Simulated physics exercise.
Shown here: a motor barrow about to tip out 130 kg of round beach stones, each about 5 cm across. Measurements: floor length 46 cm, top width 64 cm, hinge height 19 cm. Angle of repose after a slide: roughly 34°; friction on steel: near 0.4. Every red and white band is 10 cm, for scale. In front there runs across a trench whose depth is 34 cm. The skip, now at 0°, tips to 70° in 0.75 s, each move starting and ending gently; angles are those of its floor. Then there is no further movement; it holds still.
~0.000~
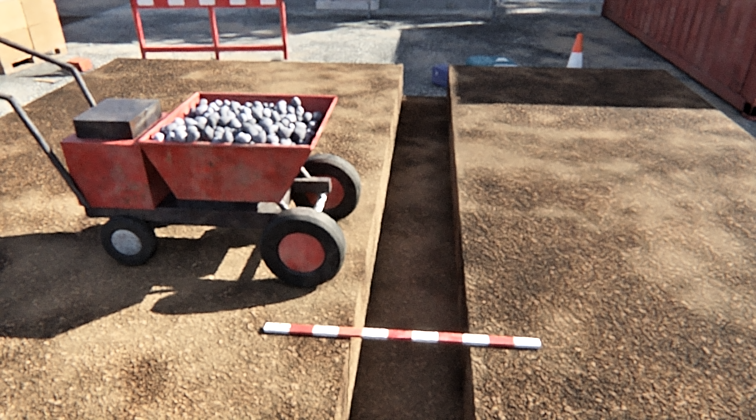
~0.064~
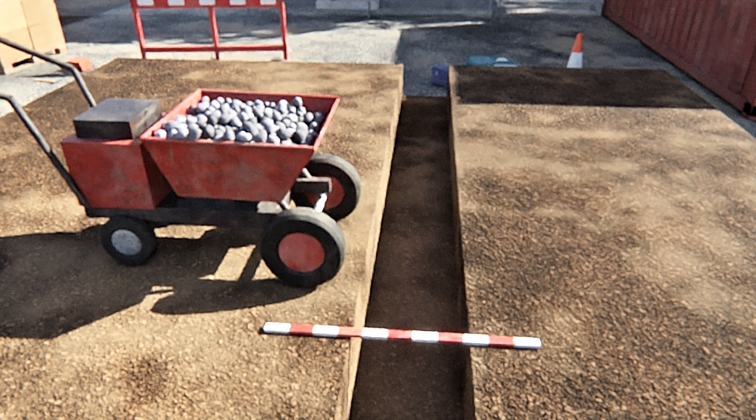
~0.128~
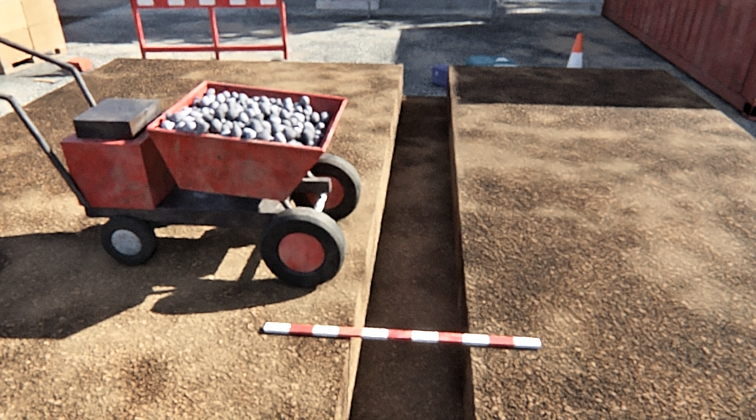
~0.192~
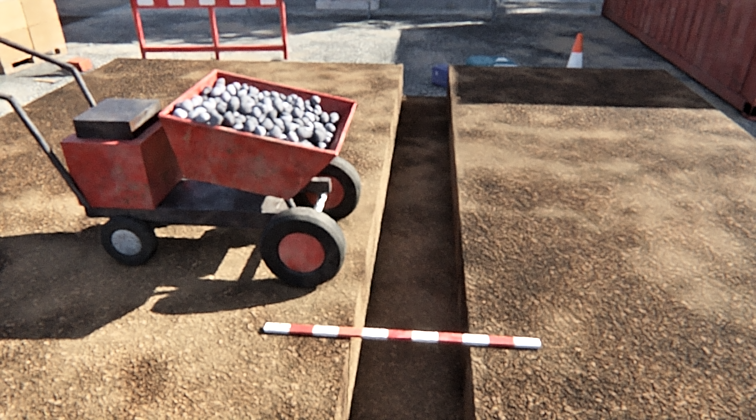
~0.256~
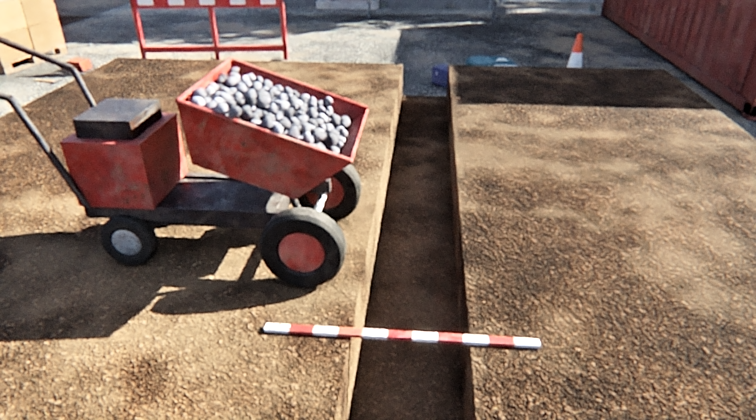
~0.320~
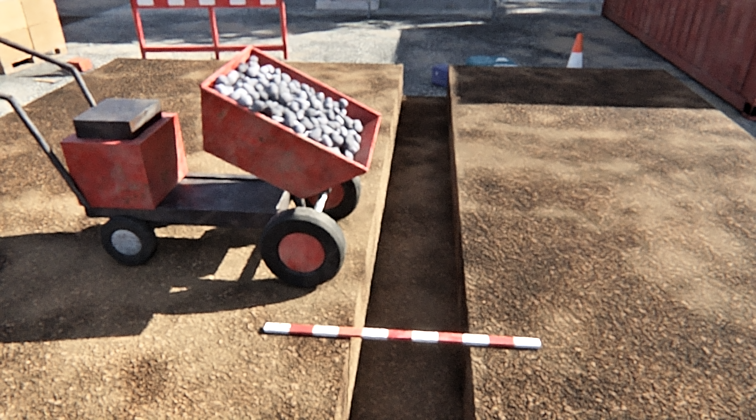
A red skip full of round grey stones tilts steadily toward the trench on its barrow.
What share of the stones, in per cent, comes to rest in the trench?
About 51 per cent of the stones finish in the trench.
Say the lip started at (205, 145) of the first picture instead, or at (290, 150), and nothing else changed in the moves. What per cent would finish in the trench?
I'd say some 85 per cent and some 70 per cent.
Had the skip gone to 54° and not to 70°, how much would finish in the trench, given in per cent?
In that case some 30 per cent.
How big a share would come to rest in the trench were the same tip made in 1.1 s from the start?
About 65%.
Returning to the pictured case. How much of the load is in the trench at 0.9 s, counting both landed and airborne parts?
Some 20 per cent.
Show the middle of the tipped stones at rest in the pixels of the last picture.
Their middle is at about (457, 283).
After 0.6 s the floor is at 59°; 100 % in the skip; the foremost stones are at (407, 181).
After 0.9 s the floor is at 70°; 62 % in the skip, 19 % in the trench, 18 % past the trench; the foremost stones are at (512, 266).
After 1.2 s the floor is at 70°; 24 % in the skip, 28 % in the trench, 49 % past the trench; the foremost stones are at (662, 268).
After 3.2 s the floor is at 70°; 0 % in the skip, 51 % in the trench, 49 % past the trench; the foremost stones are past the picture's edge.
